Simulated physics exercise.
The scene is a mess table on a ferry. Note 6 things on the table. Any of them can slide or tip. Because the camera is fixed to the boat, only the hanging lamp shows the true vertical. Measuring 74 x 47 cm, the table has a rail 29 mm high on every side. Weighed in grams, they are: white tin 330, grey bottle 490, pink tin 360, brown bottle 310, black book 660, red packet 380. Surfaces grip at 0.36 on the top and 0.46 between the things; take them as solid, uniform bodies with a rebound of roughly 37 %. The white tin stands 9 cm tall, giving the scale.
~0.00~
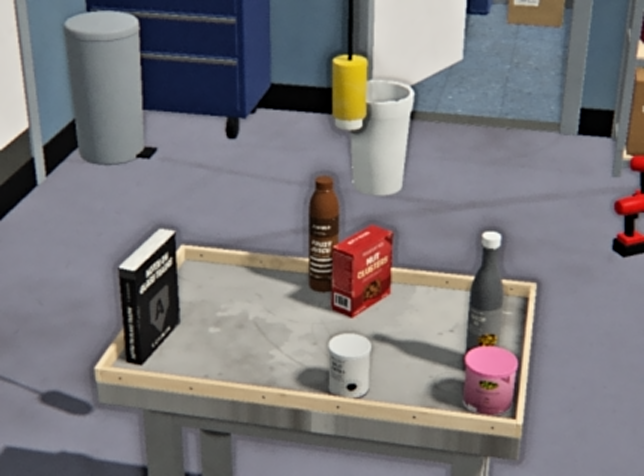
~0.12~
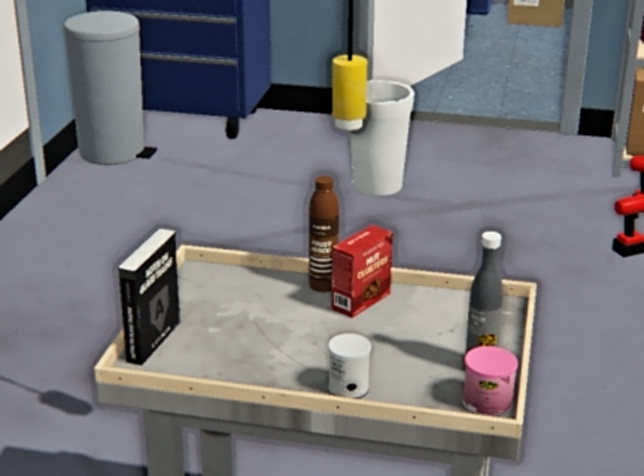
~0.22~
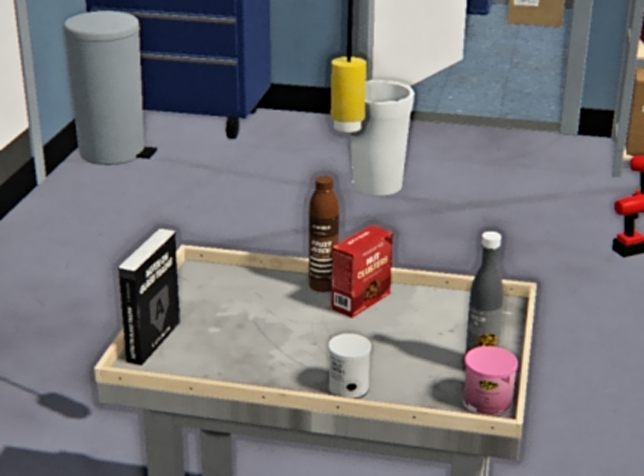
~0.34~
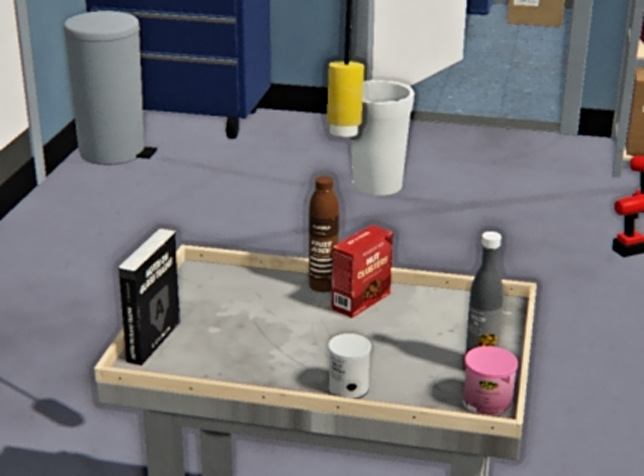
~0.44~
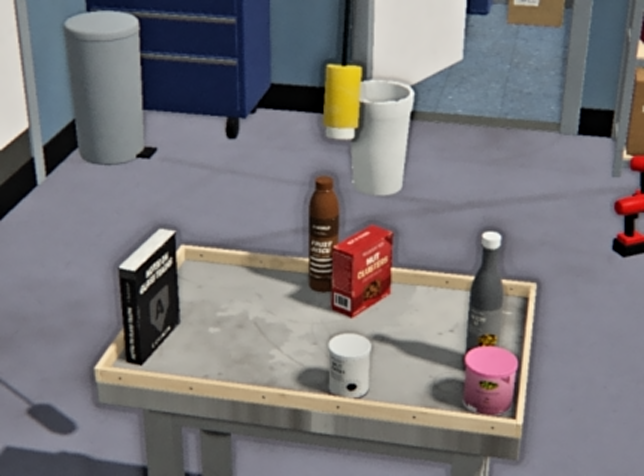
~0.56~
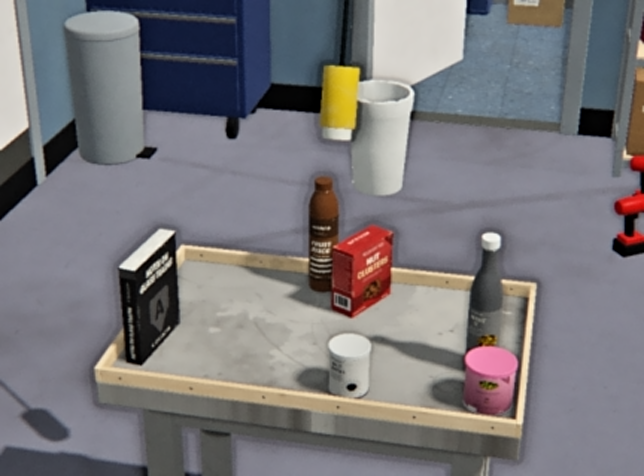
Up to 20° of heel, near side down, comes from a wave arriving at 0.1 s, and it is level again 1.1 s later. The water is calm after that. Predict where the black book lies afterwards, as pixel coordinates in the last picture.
Roughly (151, 297) in the last picture.
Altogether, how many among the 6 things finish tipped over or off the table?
Count: 2.
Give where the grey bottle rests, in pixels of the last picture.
It ends up near (385, 369).
After 0.96 s, boat heeled 8°, near side down; brown bottle 61° off its base; grey bottle 59° off its base; pink tin moved 4 cm.
After 1.06 s, boat heeled 3°, near side down; grey bottle on its side; brown bottle on its side; pink tin moved 4 cm.
In the end (1.8 s), toppled on the table, grey bottle and brown bottle; the other 4 under 5 cm from the start. At the end, from the last picture's camera, black book near (151, 297).
